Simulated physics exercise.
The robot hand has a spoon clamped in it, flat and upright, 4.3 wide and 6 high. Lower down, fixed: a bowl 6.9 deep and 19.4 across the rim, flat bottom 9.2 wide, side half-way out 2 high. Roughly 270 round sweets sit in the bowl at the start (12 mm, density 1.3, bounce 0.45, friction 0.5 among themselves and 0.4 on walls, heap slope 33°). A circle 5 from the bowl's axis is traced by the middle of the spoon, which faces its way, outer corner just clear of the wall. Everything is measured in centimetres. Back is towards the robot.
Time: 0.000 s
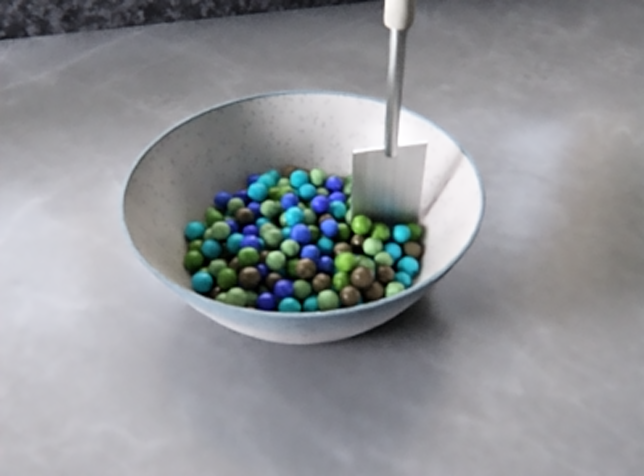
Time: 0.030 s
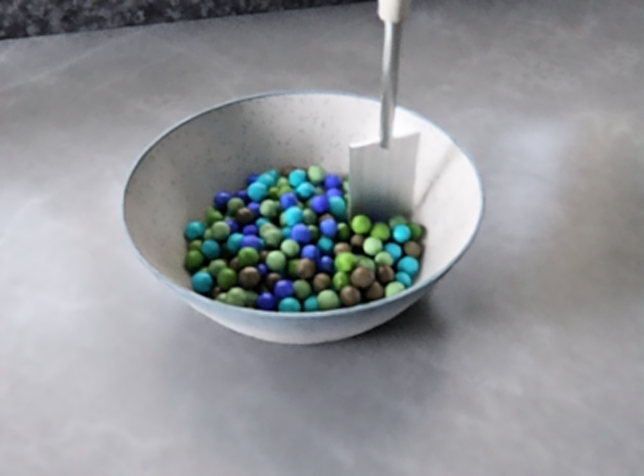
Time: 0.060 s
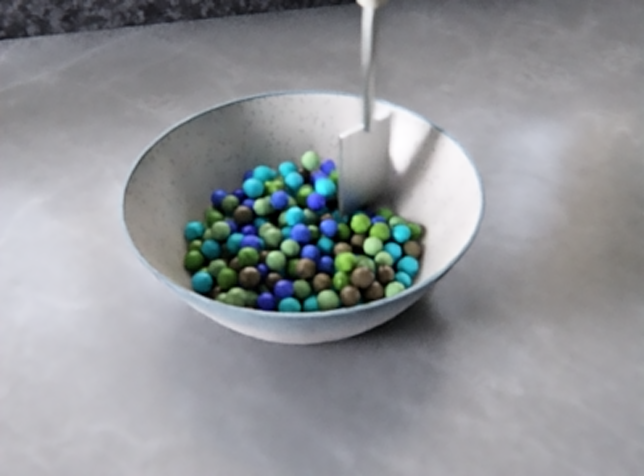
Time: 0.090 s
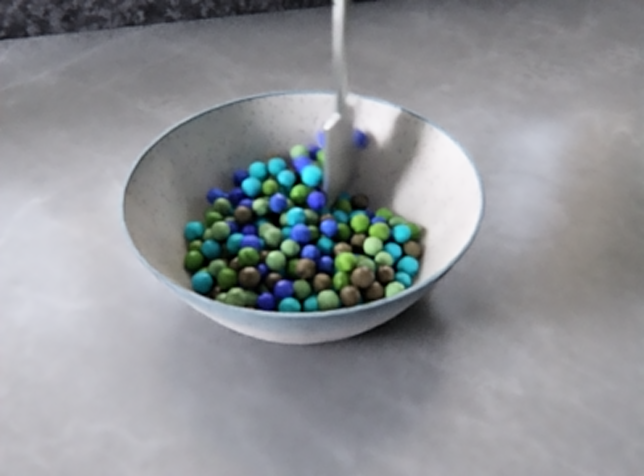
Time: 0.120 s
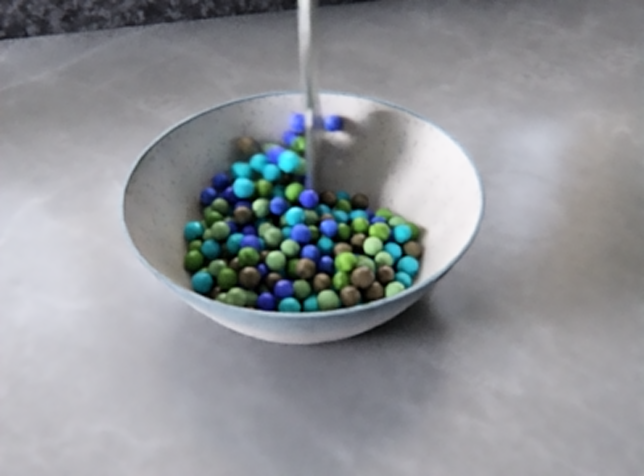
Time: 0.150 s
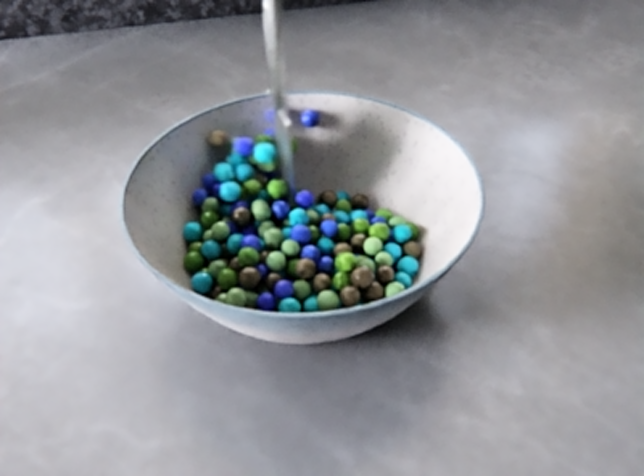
In a speckled bowl, a flat-bladed tool sweeps leftward around the back, pushing coloured balls.
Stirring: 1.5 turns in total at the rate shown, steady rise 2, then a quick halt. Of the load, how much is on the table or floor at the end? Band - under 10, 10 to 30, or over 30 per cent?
Band: Under 10 per cent.
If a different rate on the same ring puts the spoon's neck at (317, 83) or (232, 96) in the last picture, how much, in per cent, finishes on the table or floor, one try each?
About 0 per cent, then about 15 per cent.
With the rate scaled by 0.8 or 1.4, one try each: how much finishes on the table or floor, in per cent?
First try close to 5, second close to 15, in per cent.
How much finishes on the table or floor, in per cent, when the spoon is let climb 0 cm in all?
I'd put it at about 15 per cent.
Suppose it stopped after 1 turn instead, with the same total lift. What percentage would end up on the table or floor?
It would be around 5 per cent.
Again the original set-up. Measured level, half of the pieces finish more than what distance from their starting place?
I'd estimate close to 2 cm.
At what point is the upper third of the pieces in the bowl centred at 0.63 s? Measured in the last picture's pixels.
In the last picture it sits around (339, 221).
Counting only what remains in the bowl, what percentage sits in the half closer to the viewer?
Close to 50 in a hundred.
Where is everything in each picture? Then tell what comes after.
The spoon neck at (392, 123), 0° round; upper third of the load around (296, 233), from x 195 to 410, top at y 175; 270 in the bowl, in the first frame.
The spoon neck at (387, 115), 8° round; upper third of the load around (296, 233), from x 195 to 410, top at y 175, in the second frame.
The spoon neck at (369, 99), 29° round; upper third of the load around (292, 232), from x 195 to 410, top at y 160, in the third frame.
The spoon neck at (342, 88), 50° round; upper third of the load around (290, 231), from x 195 to 410, top at y 140, in the fourth frame.
The spoon neck at (310, 83), 72° round; upper third of the load around (283, 229), from x 195 to 410, top at y 125, in the fifth frame.
The spoon neck at (278, 83), 94° round; upper third of the load around (266, 224), from x 195 to 410, top at y 115; 270 in the bowl, in the sixth frame.
After 0.39 s, 266° round, highest piece 9 above the table; 262 in the bowl, 4 on the table or floor, 4 in flight or on the tool.
After 0.63 s, 79° round, highest piece 7 above the table; 254 in the bowl, 16 on the table or floor.
After 0.95 s, 180° round, highest piece 5 above the table; 254 in the bowl, 16 on the table or floor.
After 1.65 s, 180° round, highest piece 5 above the table; 254 in the bowl, 16 on the table or floor.
In the end, 254 in the bowl, 16 on the table or floor. That is 6 % on the table or floor.
